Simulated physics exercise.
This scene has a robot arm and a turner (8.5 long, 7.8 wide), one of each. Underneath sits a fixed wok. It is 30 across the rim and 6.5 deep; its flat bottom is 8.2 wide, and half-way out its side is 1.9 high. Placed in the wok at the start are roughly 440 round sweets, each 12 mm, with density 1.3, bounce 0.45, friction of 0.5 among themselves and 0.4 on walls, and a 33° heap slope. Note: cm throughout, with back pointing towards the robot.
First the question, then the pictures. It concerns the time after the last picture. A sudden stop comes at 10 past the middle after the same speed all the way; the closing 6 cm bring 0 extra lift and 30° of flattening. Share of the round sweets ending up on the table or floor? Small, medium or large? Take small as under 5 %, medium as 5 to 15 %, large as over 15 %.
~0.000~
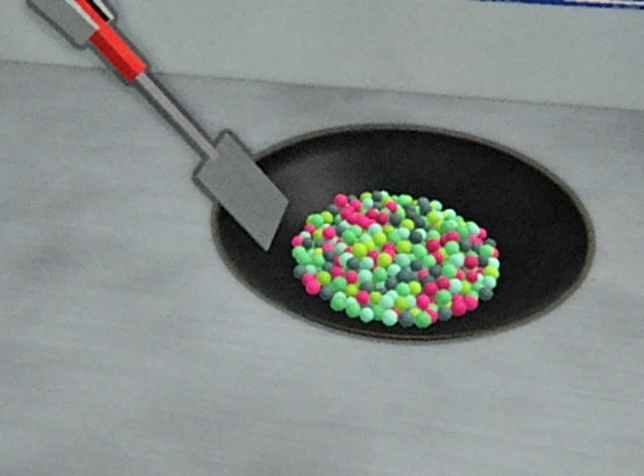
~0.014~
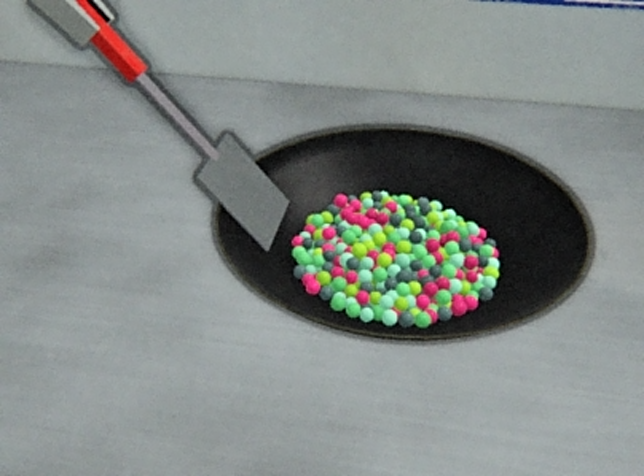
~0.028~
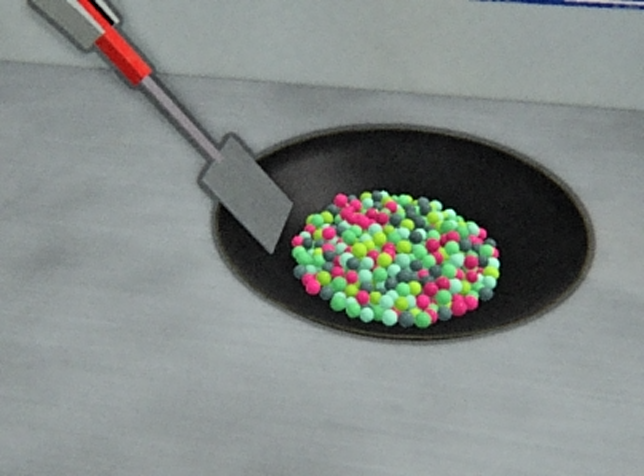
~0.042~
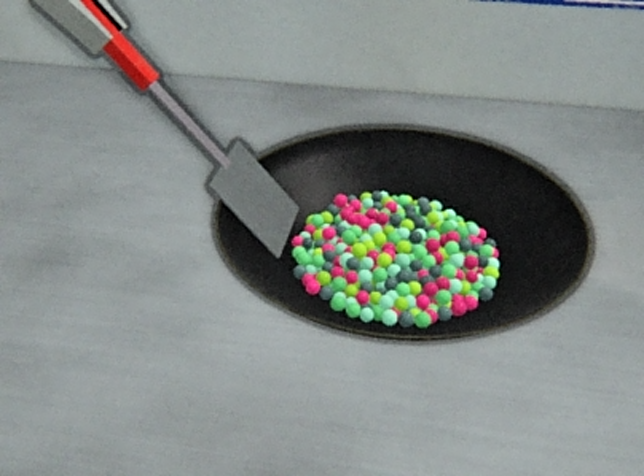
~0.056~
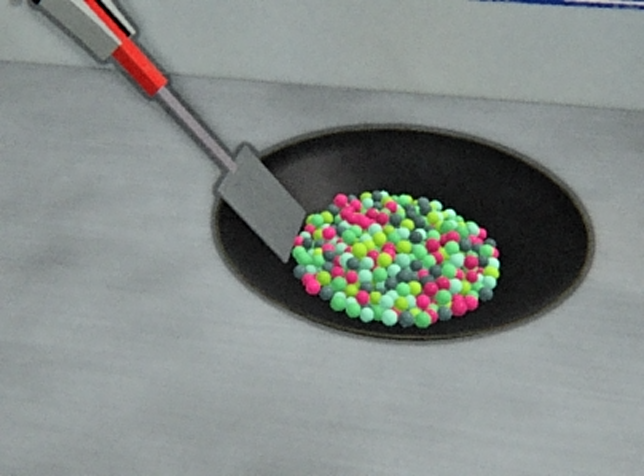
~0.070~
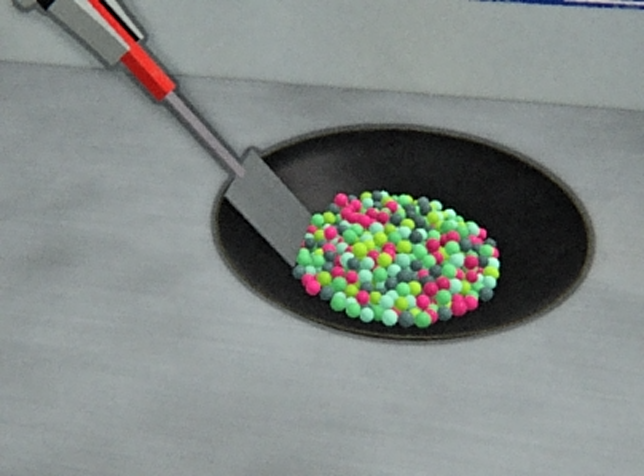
Medium, so between 5 and 15 %.
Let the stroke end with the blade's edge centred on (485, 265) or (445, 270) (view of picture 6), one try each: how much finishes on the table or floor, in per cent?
Try 1: Approx. 0 %; try 2: Approx. 0 %.
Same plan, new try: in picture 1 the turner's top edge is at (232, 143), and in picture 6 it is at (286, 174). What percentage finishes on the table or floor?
Around 25 per cent finishes on the table or floor.
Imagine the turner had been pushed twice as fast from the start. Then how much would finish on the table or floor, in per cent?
It would be roughly 20 percent.
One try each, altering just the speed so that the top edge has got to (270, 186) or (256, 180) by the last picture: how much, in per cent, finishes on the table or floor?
First try around 20 %, second try around 15 %.
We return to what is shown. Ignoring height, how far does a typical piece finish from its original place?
5 cm.
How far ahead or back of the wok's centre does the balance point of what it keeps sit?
Ahead, by about 5.5 cm.
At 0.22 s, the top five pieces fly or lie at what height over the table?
I'd say close to 5 cm on average.
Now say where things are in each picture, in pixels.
In the first picture, turner top edge at (212, 154), sloping 50°; upper third of the load around (397, 243), from x 300 to 490, top at y 195; 439 in the wok.
In the second picture, turner top edge at (213, 154), sloping 50°; upper third of the load around (397, 243), from x 300 to 490, top at y 195.
In the third picture, turner top edge at (217, 157), sloping 50°; upper third of the load around (397, 243), from x 300 to 490, top at y 195.
In the fourth picture, turner top edge at (224, 162), sloping 50°; upper third of the load around (397, 243), from x 300 to 490, top at y 195.
In the fifth picture, turner top edge at (231, 167), sloping 50°; upper third of the load around (397, 243), from x 300 to 490, top at y 195.
In the sixth picture, turner top edge at (239, 171), sloping 50°; upper third of the load around (397, 243), from x 300 to 490, top at y 195; 439 in the wok.
After 0.22 s, sloping 50°, highest piece 5 above the table; 439 in the wok.
After 0.38 s, sloping 42°, highest piece 7 above the table; 439 in the wok.
After 0.66 s, sloping 20°, highest piece 8 above the table; 403 in the wok, 36 on the table or floor.
After 1.71 s, sloping 20°, highest piece 8 above the table; 402 in the wok, 37 on the table or floor.
At rest, 402 in the wok, 37 on the table or floor. That is 8 % on the table or floor.
